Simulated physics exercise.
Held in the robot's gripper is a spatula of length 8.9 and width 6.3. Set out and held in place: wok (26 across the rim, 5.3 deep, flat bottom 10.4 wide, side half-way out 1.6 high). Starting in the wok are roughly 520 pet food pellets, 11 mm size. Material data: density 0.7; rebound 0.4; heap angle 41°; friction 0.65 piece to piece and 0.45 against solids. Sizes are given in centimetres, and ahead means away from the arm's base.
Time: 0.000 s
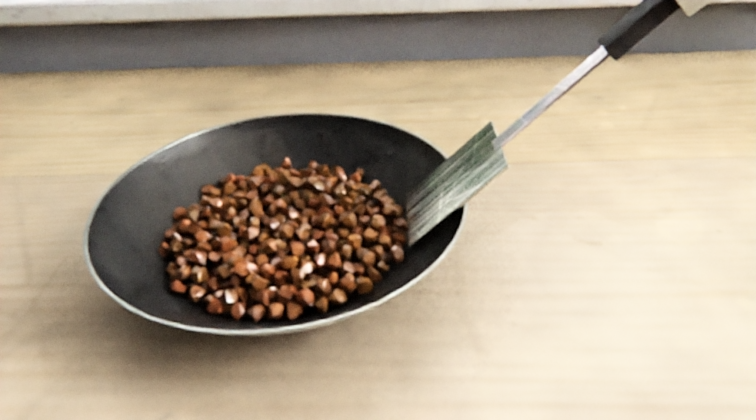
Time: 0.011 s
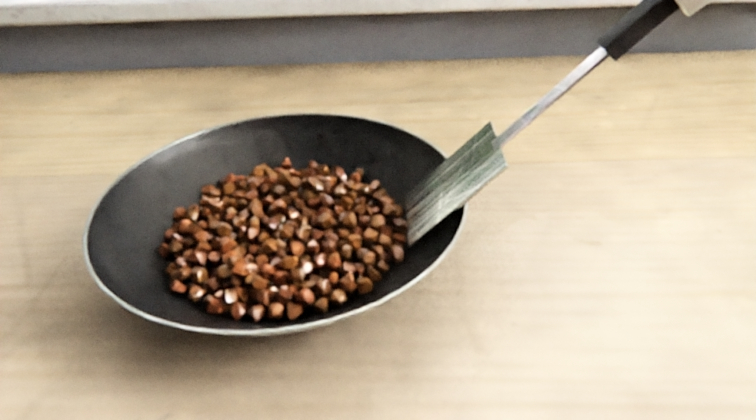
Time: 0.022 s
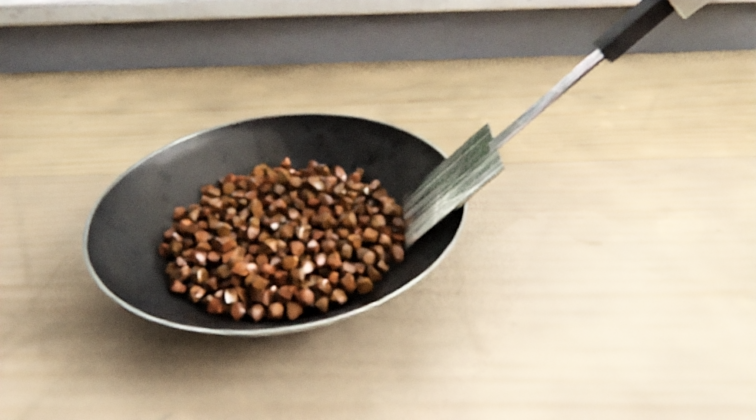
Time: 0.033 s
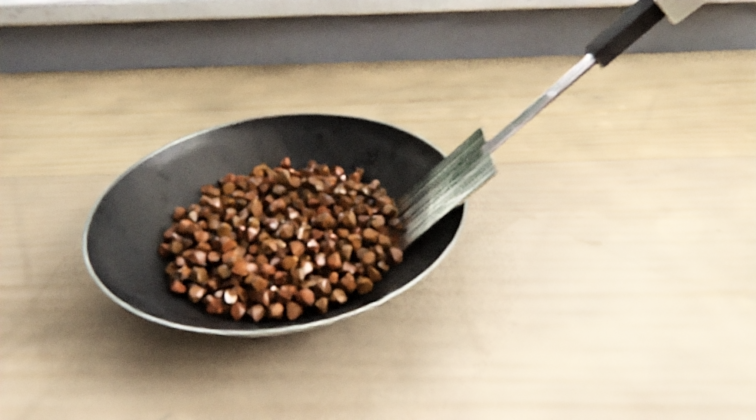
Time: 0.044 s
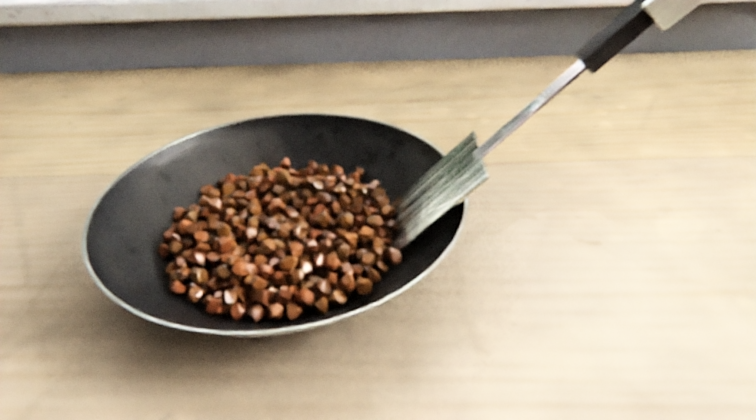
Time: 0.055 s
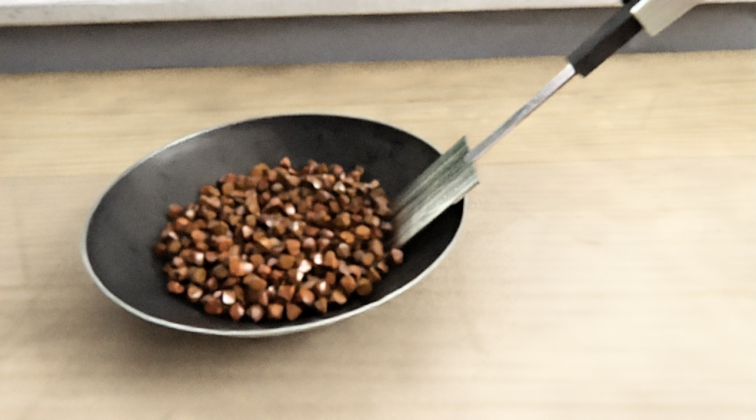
A robot gripper holding a spatula slides its blade slightly left and down inside a dark wok of brown pellets.
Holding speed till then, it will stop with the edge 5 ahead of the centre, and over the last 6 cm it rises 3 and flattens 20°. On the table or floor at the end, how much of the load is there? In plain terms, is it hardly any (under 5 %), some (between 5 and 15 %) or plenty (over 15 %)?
Hardly any - under 5 %.
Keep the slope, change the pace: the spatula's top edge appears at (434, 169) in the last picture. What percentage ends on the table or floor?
That share would be some 10 percent.
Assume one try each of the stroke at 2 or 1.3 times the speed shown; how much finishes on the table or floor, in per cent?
The two tries give about 10 and 0 in a hundred.
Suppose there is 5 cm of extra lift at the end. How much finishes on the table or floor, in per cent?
About 0 %.
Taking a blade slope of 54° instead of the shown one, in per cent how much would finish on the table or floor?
Somewhere around 5 per cent would end on the table or floor.
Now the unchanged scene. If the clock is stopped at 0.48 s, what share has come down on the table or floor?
I'd put it at around 2 per cent.
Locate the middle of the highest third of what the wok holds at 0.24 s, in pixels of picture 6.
Roughly pixel (180, 206).
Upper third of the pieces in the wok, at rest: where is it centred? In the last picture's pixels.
About (172, 206).
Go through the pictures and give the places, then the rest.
Spatula top edge at (500, 142), sloping 46°; upper third of the load around (286, 220), from x 165 to 400, top at y 165; 520 in the wok, in the first picture.
Spatula top edge at (499, 142), sloping 46°; upper third of the load around (286, 220), from x 165 to 400, top at y 165, in the second picture.
Spatula top edge at (496, 144), sloping 46°; upper third of the load around (285, 221), from x 165 to 400, top at y 165, in the third picture.
Spatula top edge at (489, 148), sloping 46°; upper third of the load around (285, 220), from x 165 to 395, top at y 165, in the fourth picture.
Spatula top edge at (481, 153), sloping 46°; upper third of the load around (288, 221), from x 165 to 395, top at y 165, in the fifth picture.
Spatula top edge at (472, 157), sloping 46°; upper third of the load around (285, 221), from x 160 to 395, top at y 165; 520 in the wok, in the sixth picture.
By 0.15 s, sloping 46°, highest piece 5 above the table; 520 in the wok.
By 0.24 s, sloping 37°, highest piece 7 above the table; 518 in the wok, 2 on the blade or in flight.
By 0.48 s, sloping 26°, highest piece 7 above the table; 511 in the wok, 9 on the table or floor.
By 1.53 s, sloping 26°, highest piece 7 above the table; 511 in the wok, 9 on the table or floor.
Final count, 511 in the wok, 9 on the table or floor. That is 2 % on the table or floor.
